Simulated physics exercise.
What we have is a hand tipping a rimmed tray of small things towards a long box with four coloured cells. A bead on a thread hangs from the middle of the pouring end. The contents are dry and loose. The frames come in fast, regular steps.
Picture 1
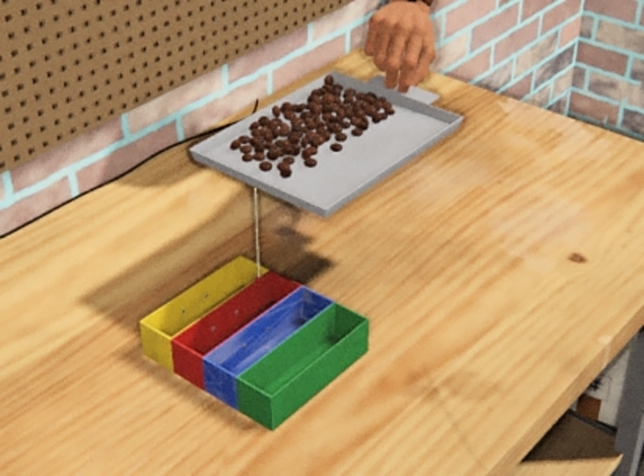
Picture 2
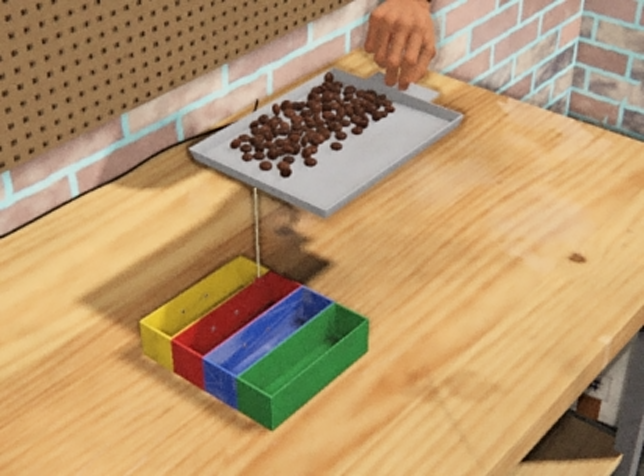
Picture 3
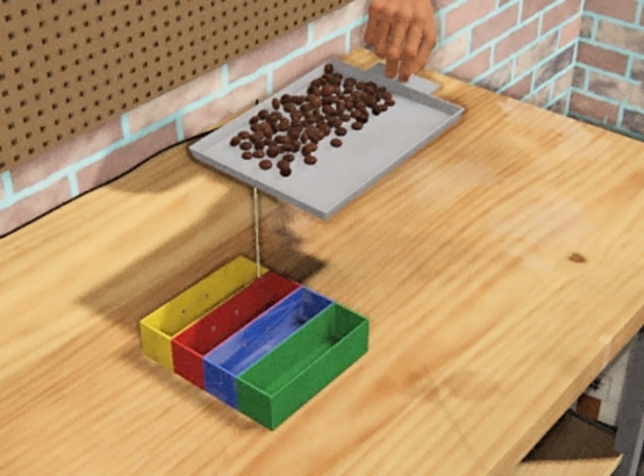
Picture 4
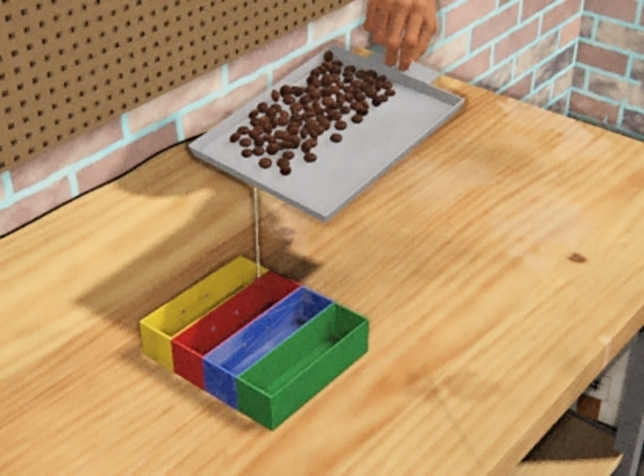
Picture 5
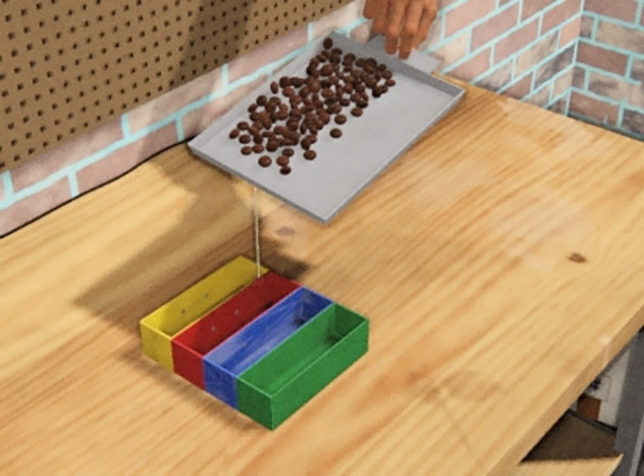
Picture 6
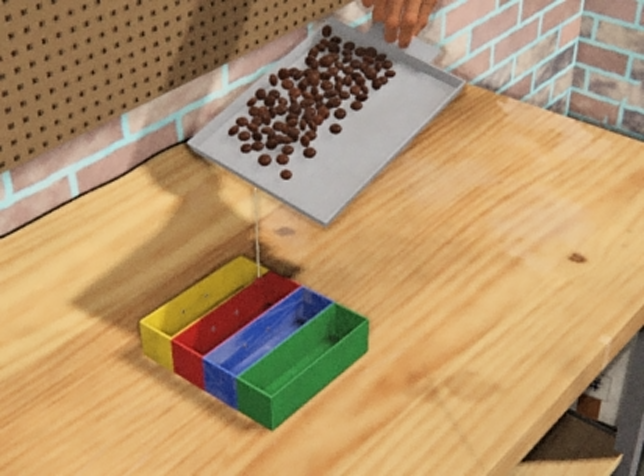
A hand gradually raising the far end of a grey tray of chocolate drops above yellow, red, blue and green compartments.
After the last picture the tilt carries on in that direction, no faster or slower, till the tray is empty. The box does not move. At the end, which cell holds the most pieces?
The green one ends fullest.
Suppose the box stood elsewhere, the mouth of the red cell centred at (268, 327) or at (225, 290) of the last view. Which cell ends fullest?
The first try: That blue cell. The second: That green cell.
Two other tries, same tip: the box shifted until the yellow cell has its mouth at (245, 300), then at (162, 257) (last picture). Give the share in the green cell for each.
Roughly 10 per cent, and 10 per cent.
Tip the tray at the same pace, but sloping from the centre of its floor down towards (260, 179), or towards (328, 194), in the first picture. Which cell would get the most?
First yellow, then the green cell.
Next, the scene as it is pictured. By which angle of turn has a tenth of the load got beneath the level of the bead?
At some 65 degrees.
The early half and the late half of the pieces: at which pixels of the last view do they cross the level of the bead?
The first part at (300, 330); the rest at (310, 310).
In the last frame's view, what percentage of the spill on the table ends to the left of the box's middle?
Some 10 per cent.
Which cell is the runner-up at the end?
Second comes the blue cell.
Shortly afterwards, tray tipped steeply; the bulk on the tray; near a quarter falling or outside the box.
Next, tray tipped right over; a little on the tray; near a third in the green cell; near a quarter in the blue cell; a little in the red cell; only a few in the yellow cell; near a quarter falling or outside the box.
Some moments later, tray tipped past a quarter turn; near half in the green cell; near a quarter in the blue cell; a little in the red cell; only a few in the yellow cell; a little falling or outside the box.
In the end, tray tipped past a quarter turn; near half in the green cell; near a quarter in the blue cell; a little in the red cell; only a few in the yellow cell; a little outside the box.
